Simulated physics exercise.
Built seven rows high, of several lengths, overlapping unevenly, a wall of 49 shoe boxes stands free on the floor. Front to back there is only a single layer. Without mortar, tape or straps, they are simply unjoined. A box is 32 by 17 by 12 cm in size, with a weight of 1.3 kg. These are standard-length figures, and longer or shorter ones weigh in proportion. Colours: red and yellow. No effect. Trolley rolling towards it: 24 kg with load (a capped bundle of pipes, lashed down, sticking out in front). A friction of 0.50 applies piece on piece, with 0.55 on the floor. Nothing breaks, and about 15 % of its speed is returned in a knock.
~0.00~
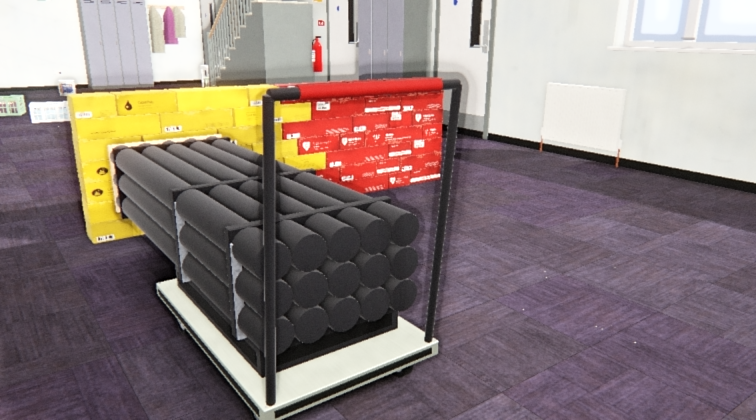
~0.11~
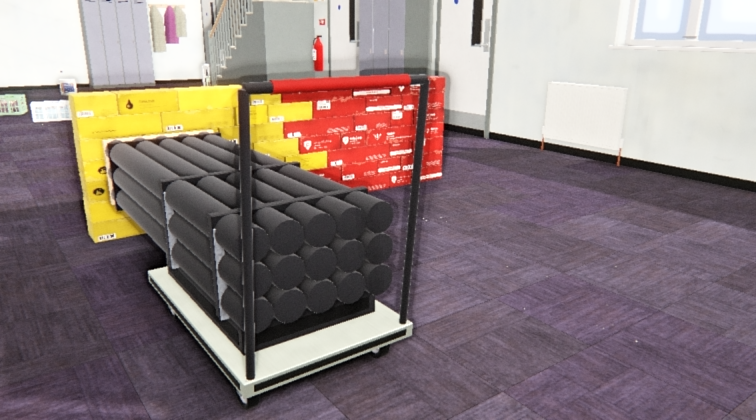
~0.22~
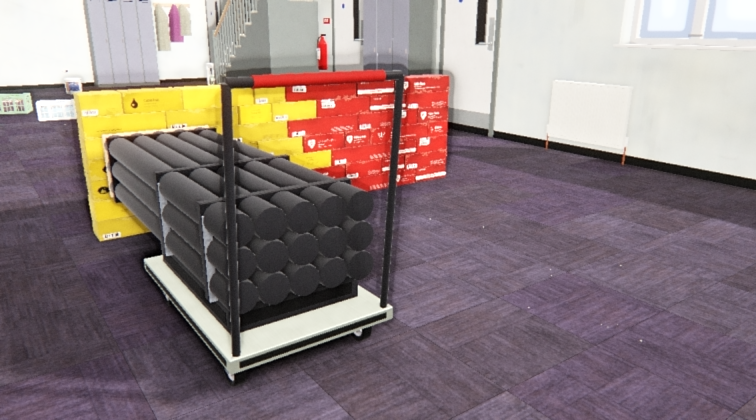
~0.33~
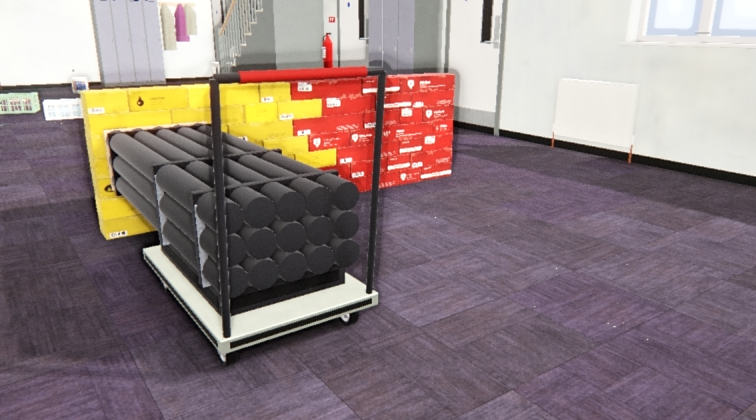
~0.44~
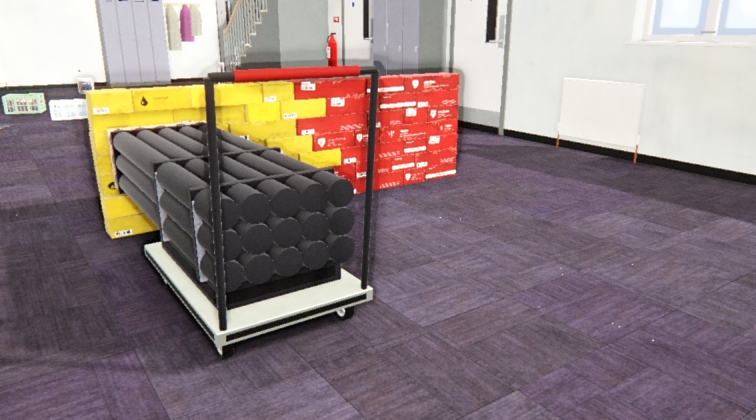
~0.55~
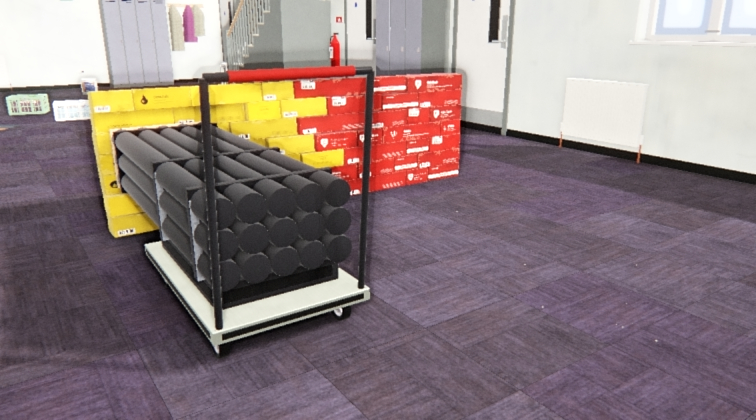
A trolley of dark pipes rolls up to a red and yellow box wall and nudges it slightly.
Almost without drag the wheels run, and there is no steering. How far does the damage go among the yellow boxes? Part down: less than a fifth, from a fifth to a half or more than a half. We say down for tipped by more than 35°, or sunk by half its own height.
Down: Above one half of them.
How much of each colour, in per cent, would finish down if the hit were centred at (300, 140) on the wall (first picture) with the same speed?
The yellow ones would be 0 per cent down and the red ones 0 per cent.
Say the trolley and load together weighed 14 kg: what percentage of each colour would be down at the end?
You'd get yellow at 0 and red at 0 per cent down.
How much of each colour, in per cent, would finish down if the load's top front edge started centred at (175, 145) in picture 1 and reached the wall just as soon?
Result - yellow: 60%; red: 0%.
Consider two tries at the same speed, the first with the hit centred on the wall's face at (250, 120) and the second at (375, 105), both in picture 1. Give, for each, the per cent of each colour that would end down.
For yellow it's 60 then 10 per cent, for red 20 then 70 per cent.
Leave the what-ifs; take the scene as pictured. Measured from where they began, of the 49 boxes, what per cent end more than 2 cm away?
35 percent of them have shifted.
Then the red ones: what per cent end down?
The red group ends with 0% down.
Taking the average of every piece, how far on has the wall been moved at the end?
On average the pieces move some 20 cm.
After 0.90 s, load 10 cm past the wall's line, stopped; none of the 25 yellow boxes down (0 of 49 in all colours); top yellow box 17° from how it stood.
After 1.20 s, load 10 cm past the wall's line, stopped; 15 of the 25 yellow boxes down (16 of 49 in all colours); top yellow box 47° from how it stood, 10 cm lower.
After 1.42 s, load 10 cm past the wall's line, stopped; 15 of the 25 yellow boxes down (16 of 49 in all colours); top yellow box on its side.
In the end (2.5 s), load 10 cm past the wall's line, stopped; 15 of the 25 yellow boxes down (16 of 49 in all colours); top yellow box on its side; top red box unmoved. That is 60 per cent. From the last view, middles, top yellow box near (222, 171), top red box near (429, 83).
